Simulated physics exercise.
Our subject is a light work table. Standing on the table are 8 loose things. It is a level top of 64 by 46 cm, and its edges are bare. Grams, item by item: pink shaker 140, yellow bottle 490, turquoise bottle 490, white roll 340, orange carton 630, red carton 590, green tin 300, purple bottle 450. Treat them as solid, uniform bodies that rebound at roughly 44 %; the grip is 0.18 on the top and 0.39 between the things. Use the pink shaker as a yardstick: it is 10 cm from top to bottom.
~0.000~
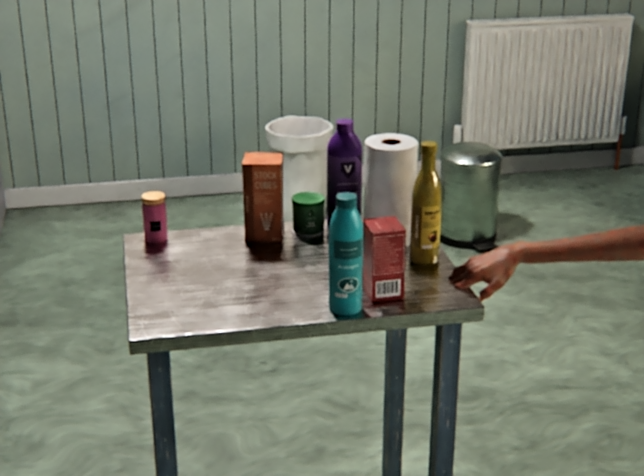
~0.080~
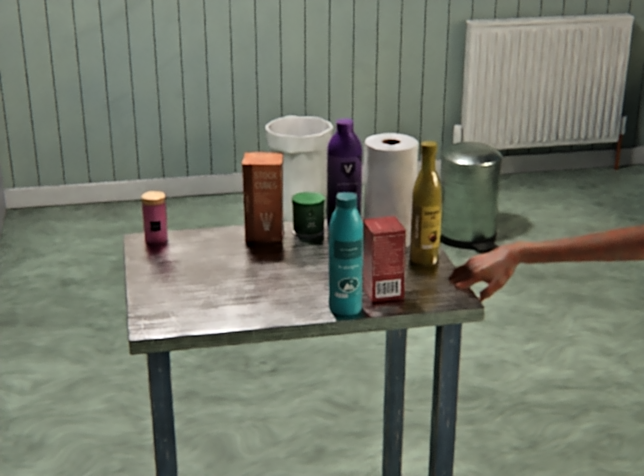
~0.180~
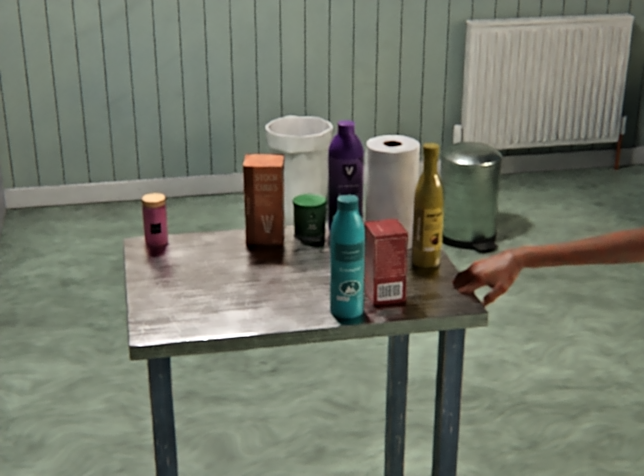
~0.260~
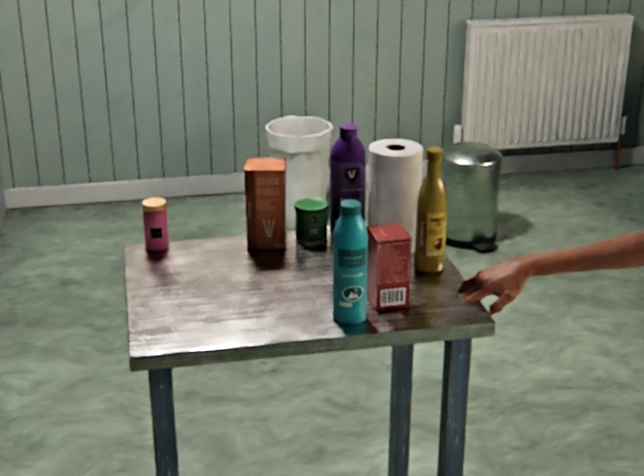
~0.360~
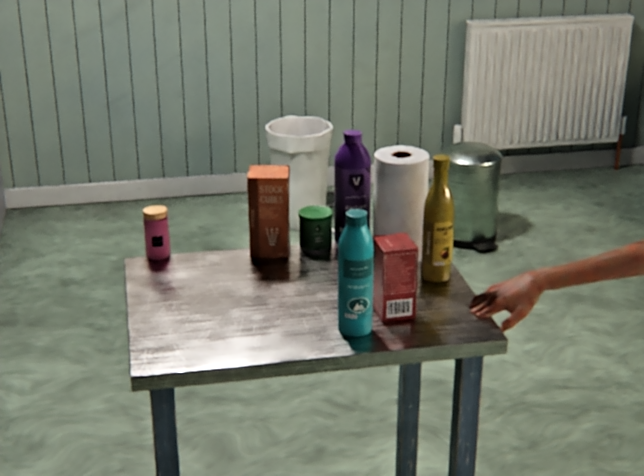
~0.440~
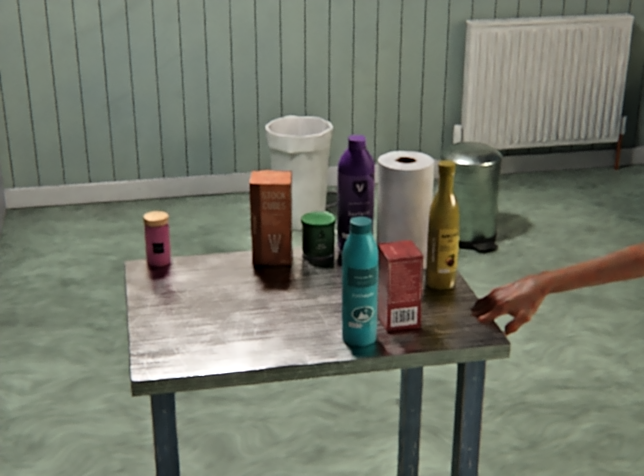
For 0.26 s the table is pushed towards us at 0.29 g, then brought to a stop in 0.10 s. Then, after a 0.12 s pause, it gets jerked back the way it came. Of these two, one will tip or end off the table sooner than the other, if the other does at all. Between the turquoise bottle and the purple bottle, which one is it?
I would say the former of the pair.
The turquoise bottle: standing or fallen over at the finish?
Here's what happens: The turquoise bottle comes down.
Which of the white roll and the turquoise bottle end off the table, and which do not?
The white roll stays within bounds; the turquoise bottle winds up out of bounds.
By 0.74 s, table shifted 8 cm; turquoise bottle now off the table; purple bottle 4 cm from its spot near (358, 196); yellow bottle 5 cm from its spot.
By 1.04 s, purple bottle 5 cm from its spot near (349, 182); white roll 6 cm from its spot; orange carton 6 cm from its spot.
When it is over (1.6 s), off the table, turquoise bottle; not toppled but over 5 cm from the start, pink shaker, yellow bottle, white roll, orange carton, red carton and green tin; purple bottle within 5 cm of the start. End places, in pixels of the last picture, purple bottle near (349, 182). Turquoise bottle went at 0.72 s; purple bottle was never lost.
